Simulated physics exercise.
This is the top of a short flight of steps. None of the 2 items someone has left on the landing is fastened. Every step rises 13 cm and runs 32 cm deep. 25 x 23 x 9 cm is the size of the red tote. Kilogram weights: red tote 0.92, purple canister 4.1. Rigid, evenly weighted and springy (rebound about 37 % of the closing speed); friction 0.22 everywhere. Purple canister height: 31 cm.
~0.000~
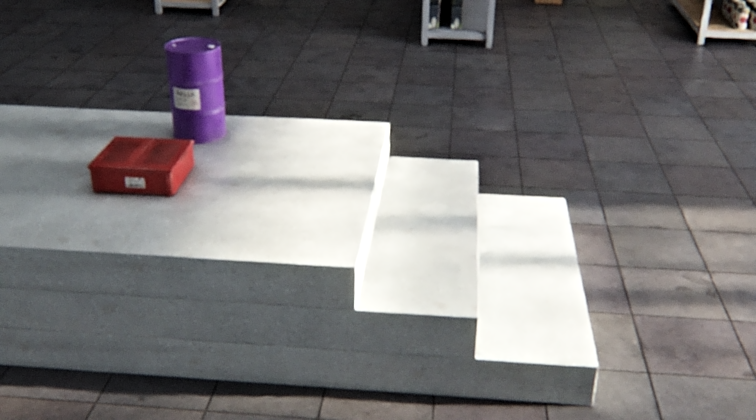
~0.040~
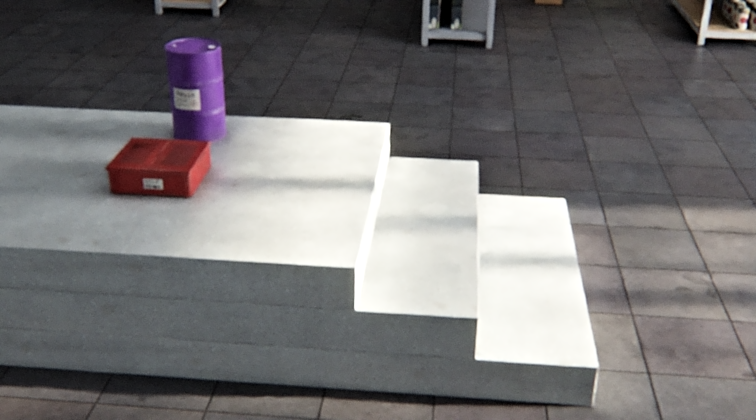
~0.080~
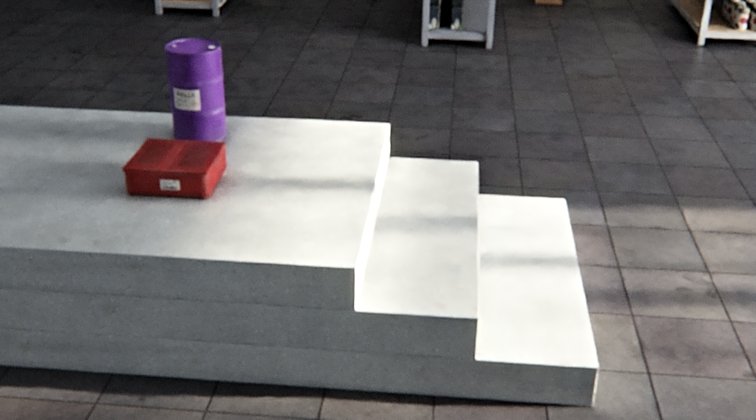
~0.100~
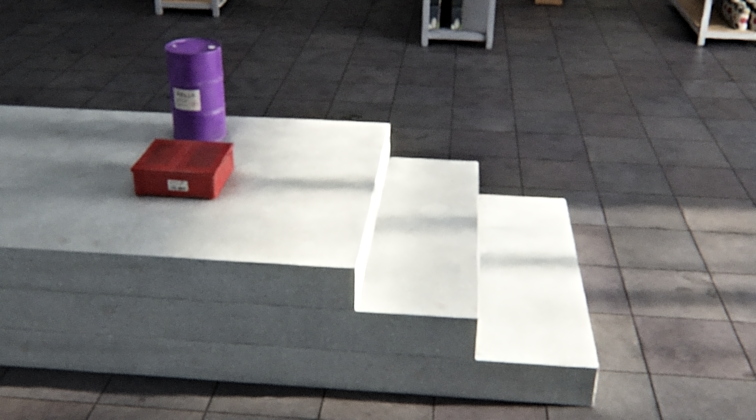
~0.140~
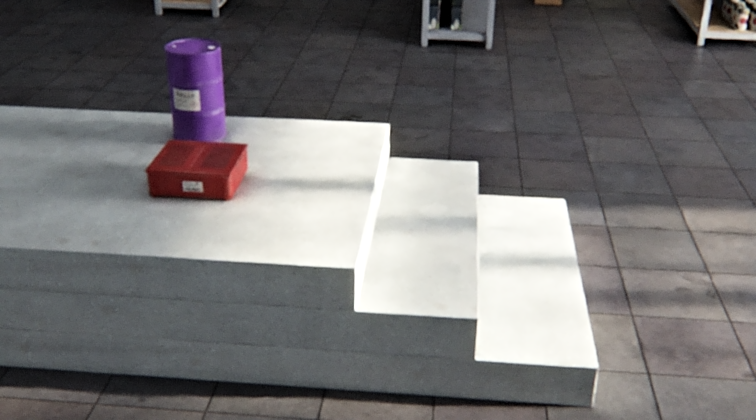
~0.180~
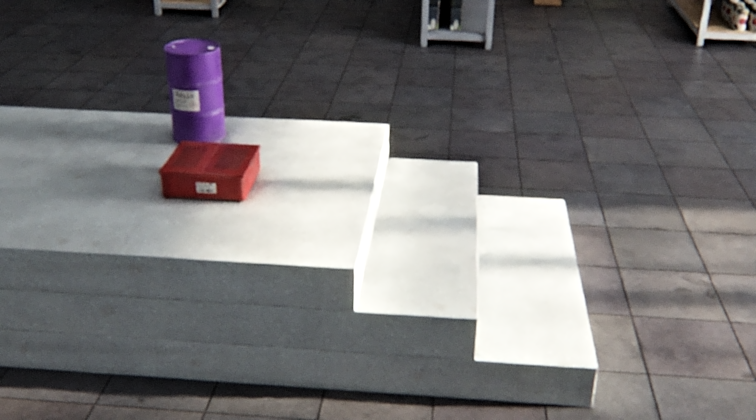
The footage shows a red tote sliding steadily to the right across a pale raised platform with steps at its right side, passing in front of a purple canister that stays still.
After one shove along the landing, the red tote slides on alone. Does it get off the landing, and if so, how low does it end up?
No, it stays on the landing.
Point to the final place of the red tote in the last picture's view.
At roughly (287, 175).
After 0.28 s, 40 cm of landing left; red tote near (241, 172).
After 0.48 s, 29 cm of landing left; red tote near (278, 174).
In the end (1.4 s), 26 cm of landing left; purple canister under 12 cm from the start. At the end, from the last picture's camera, red tote near (287, 175).
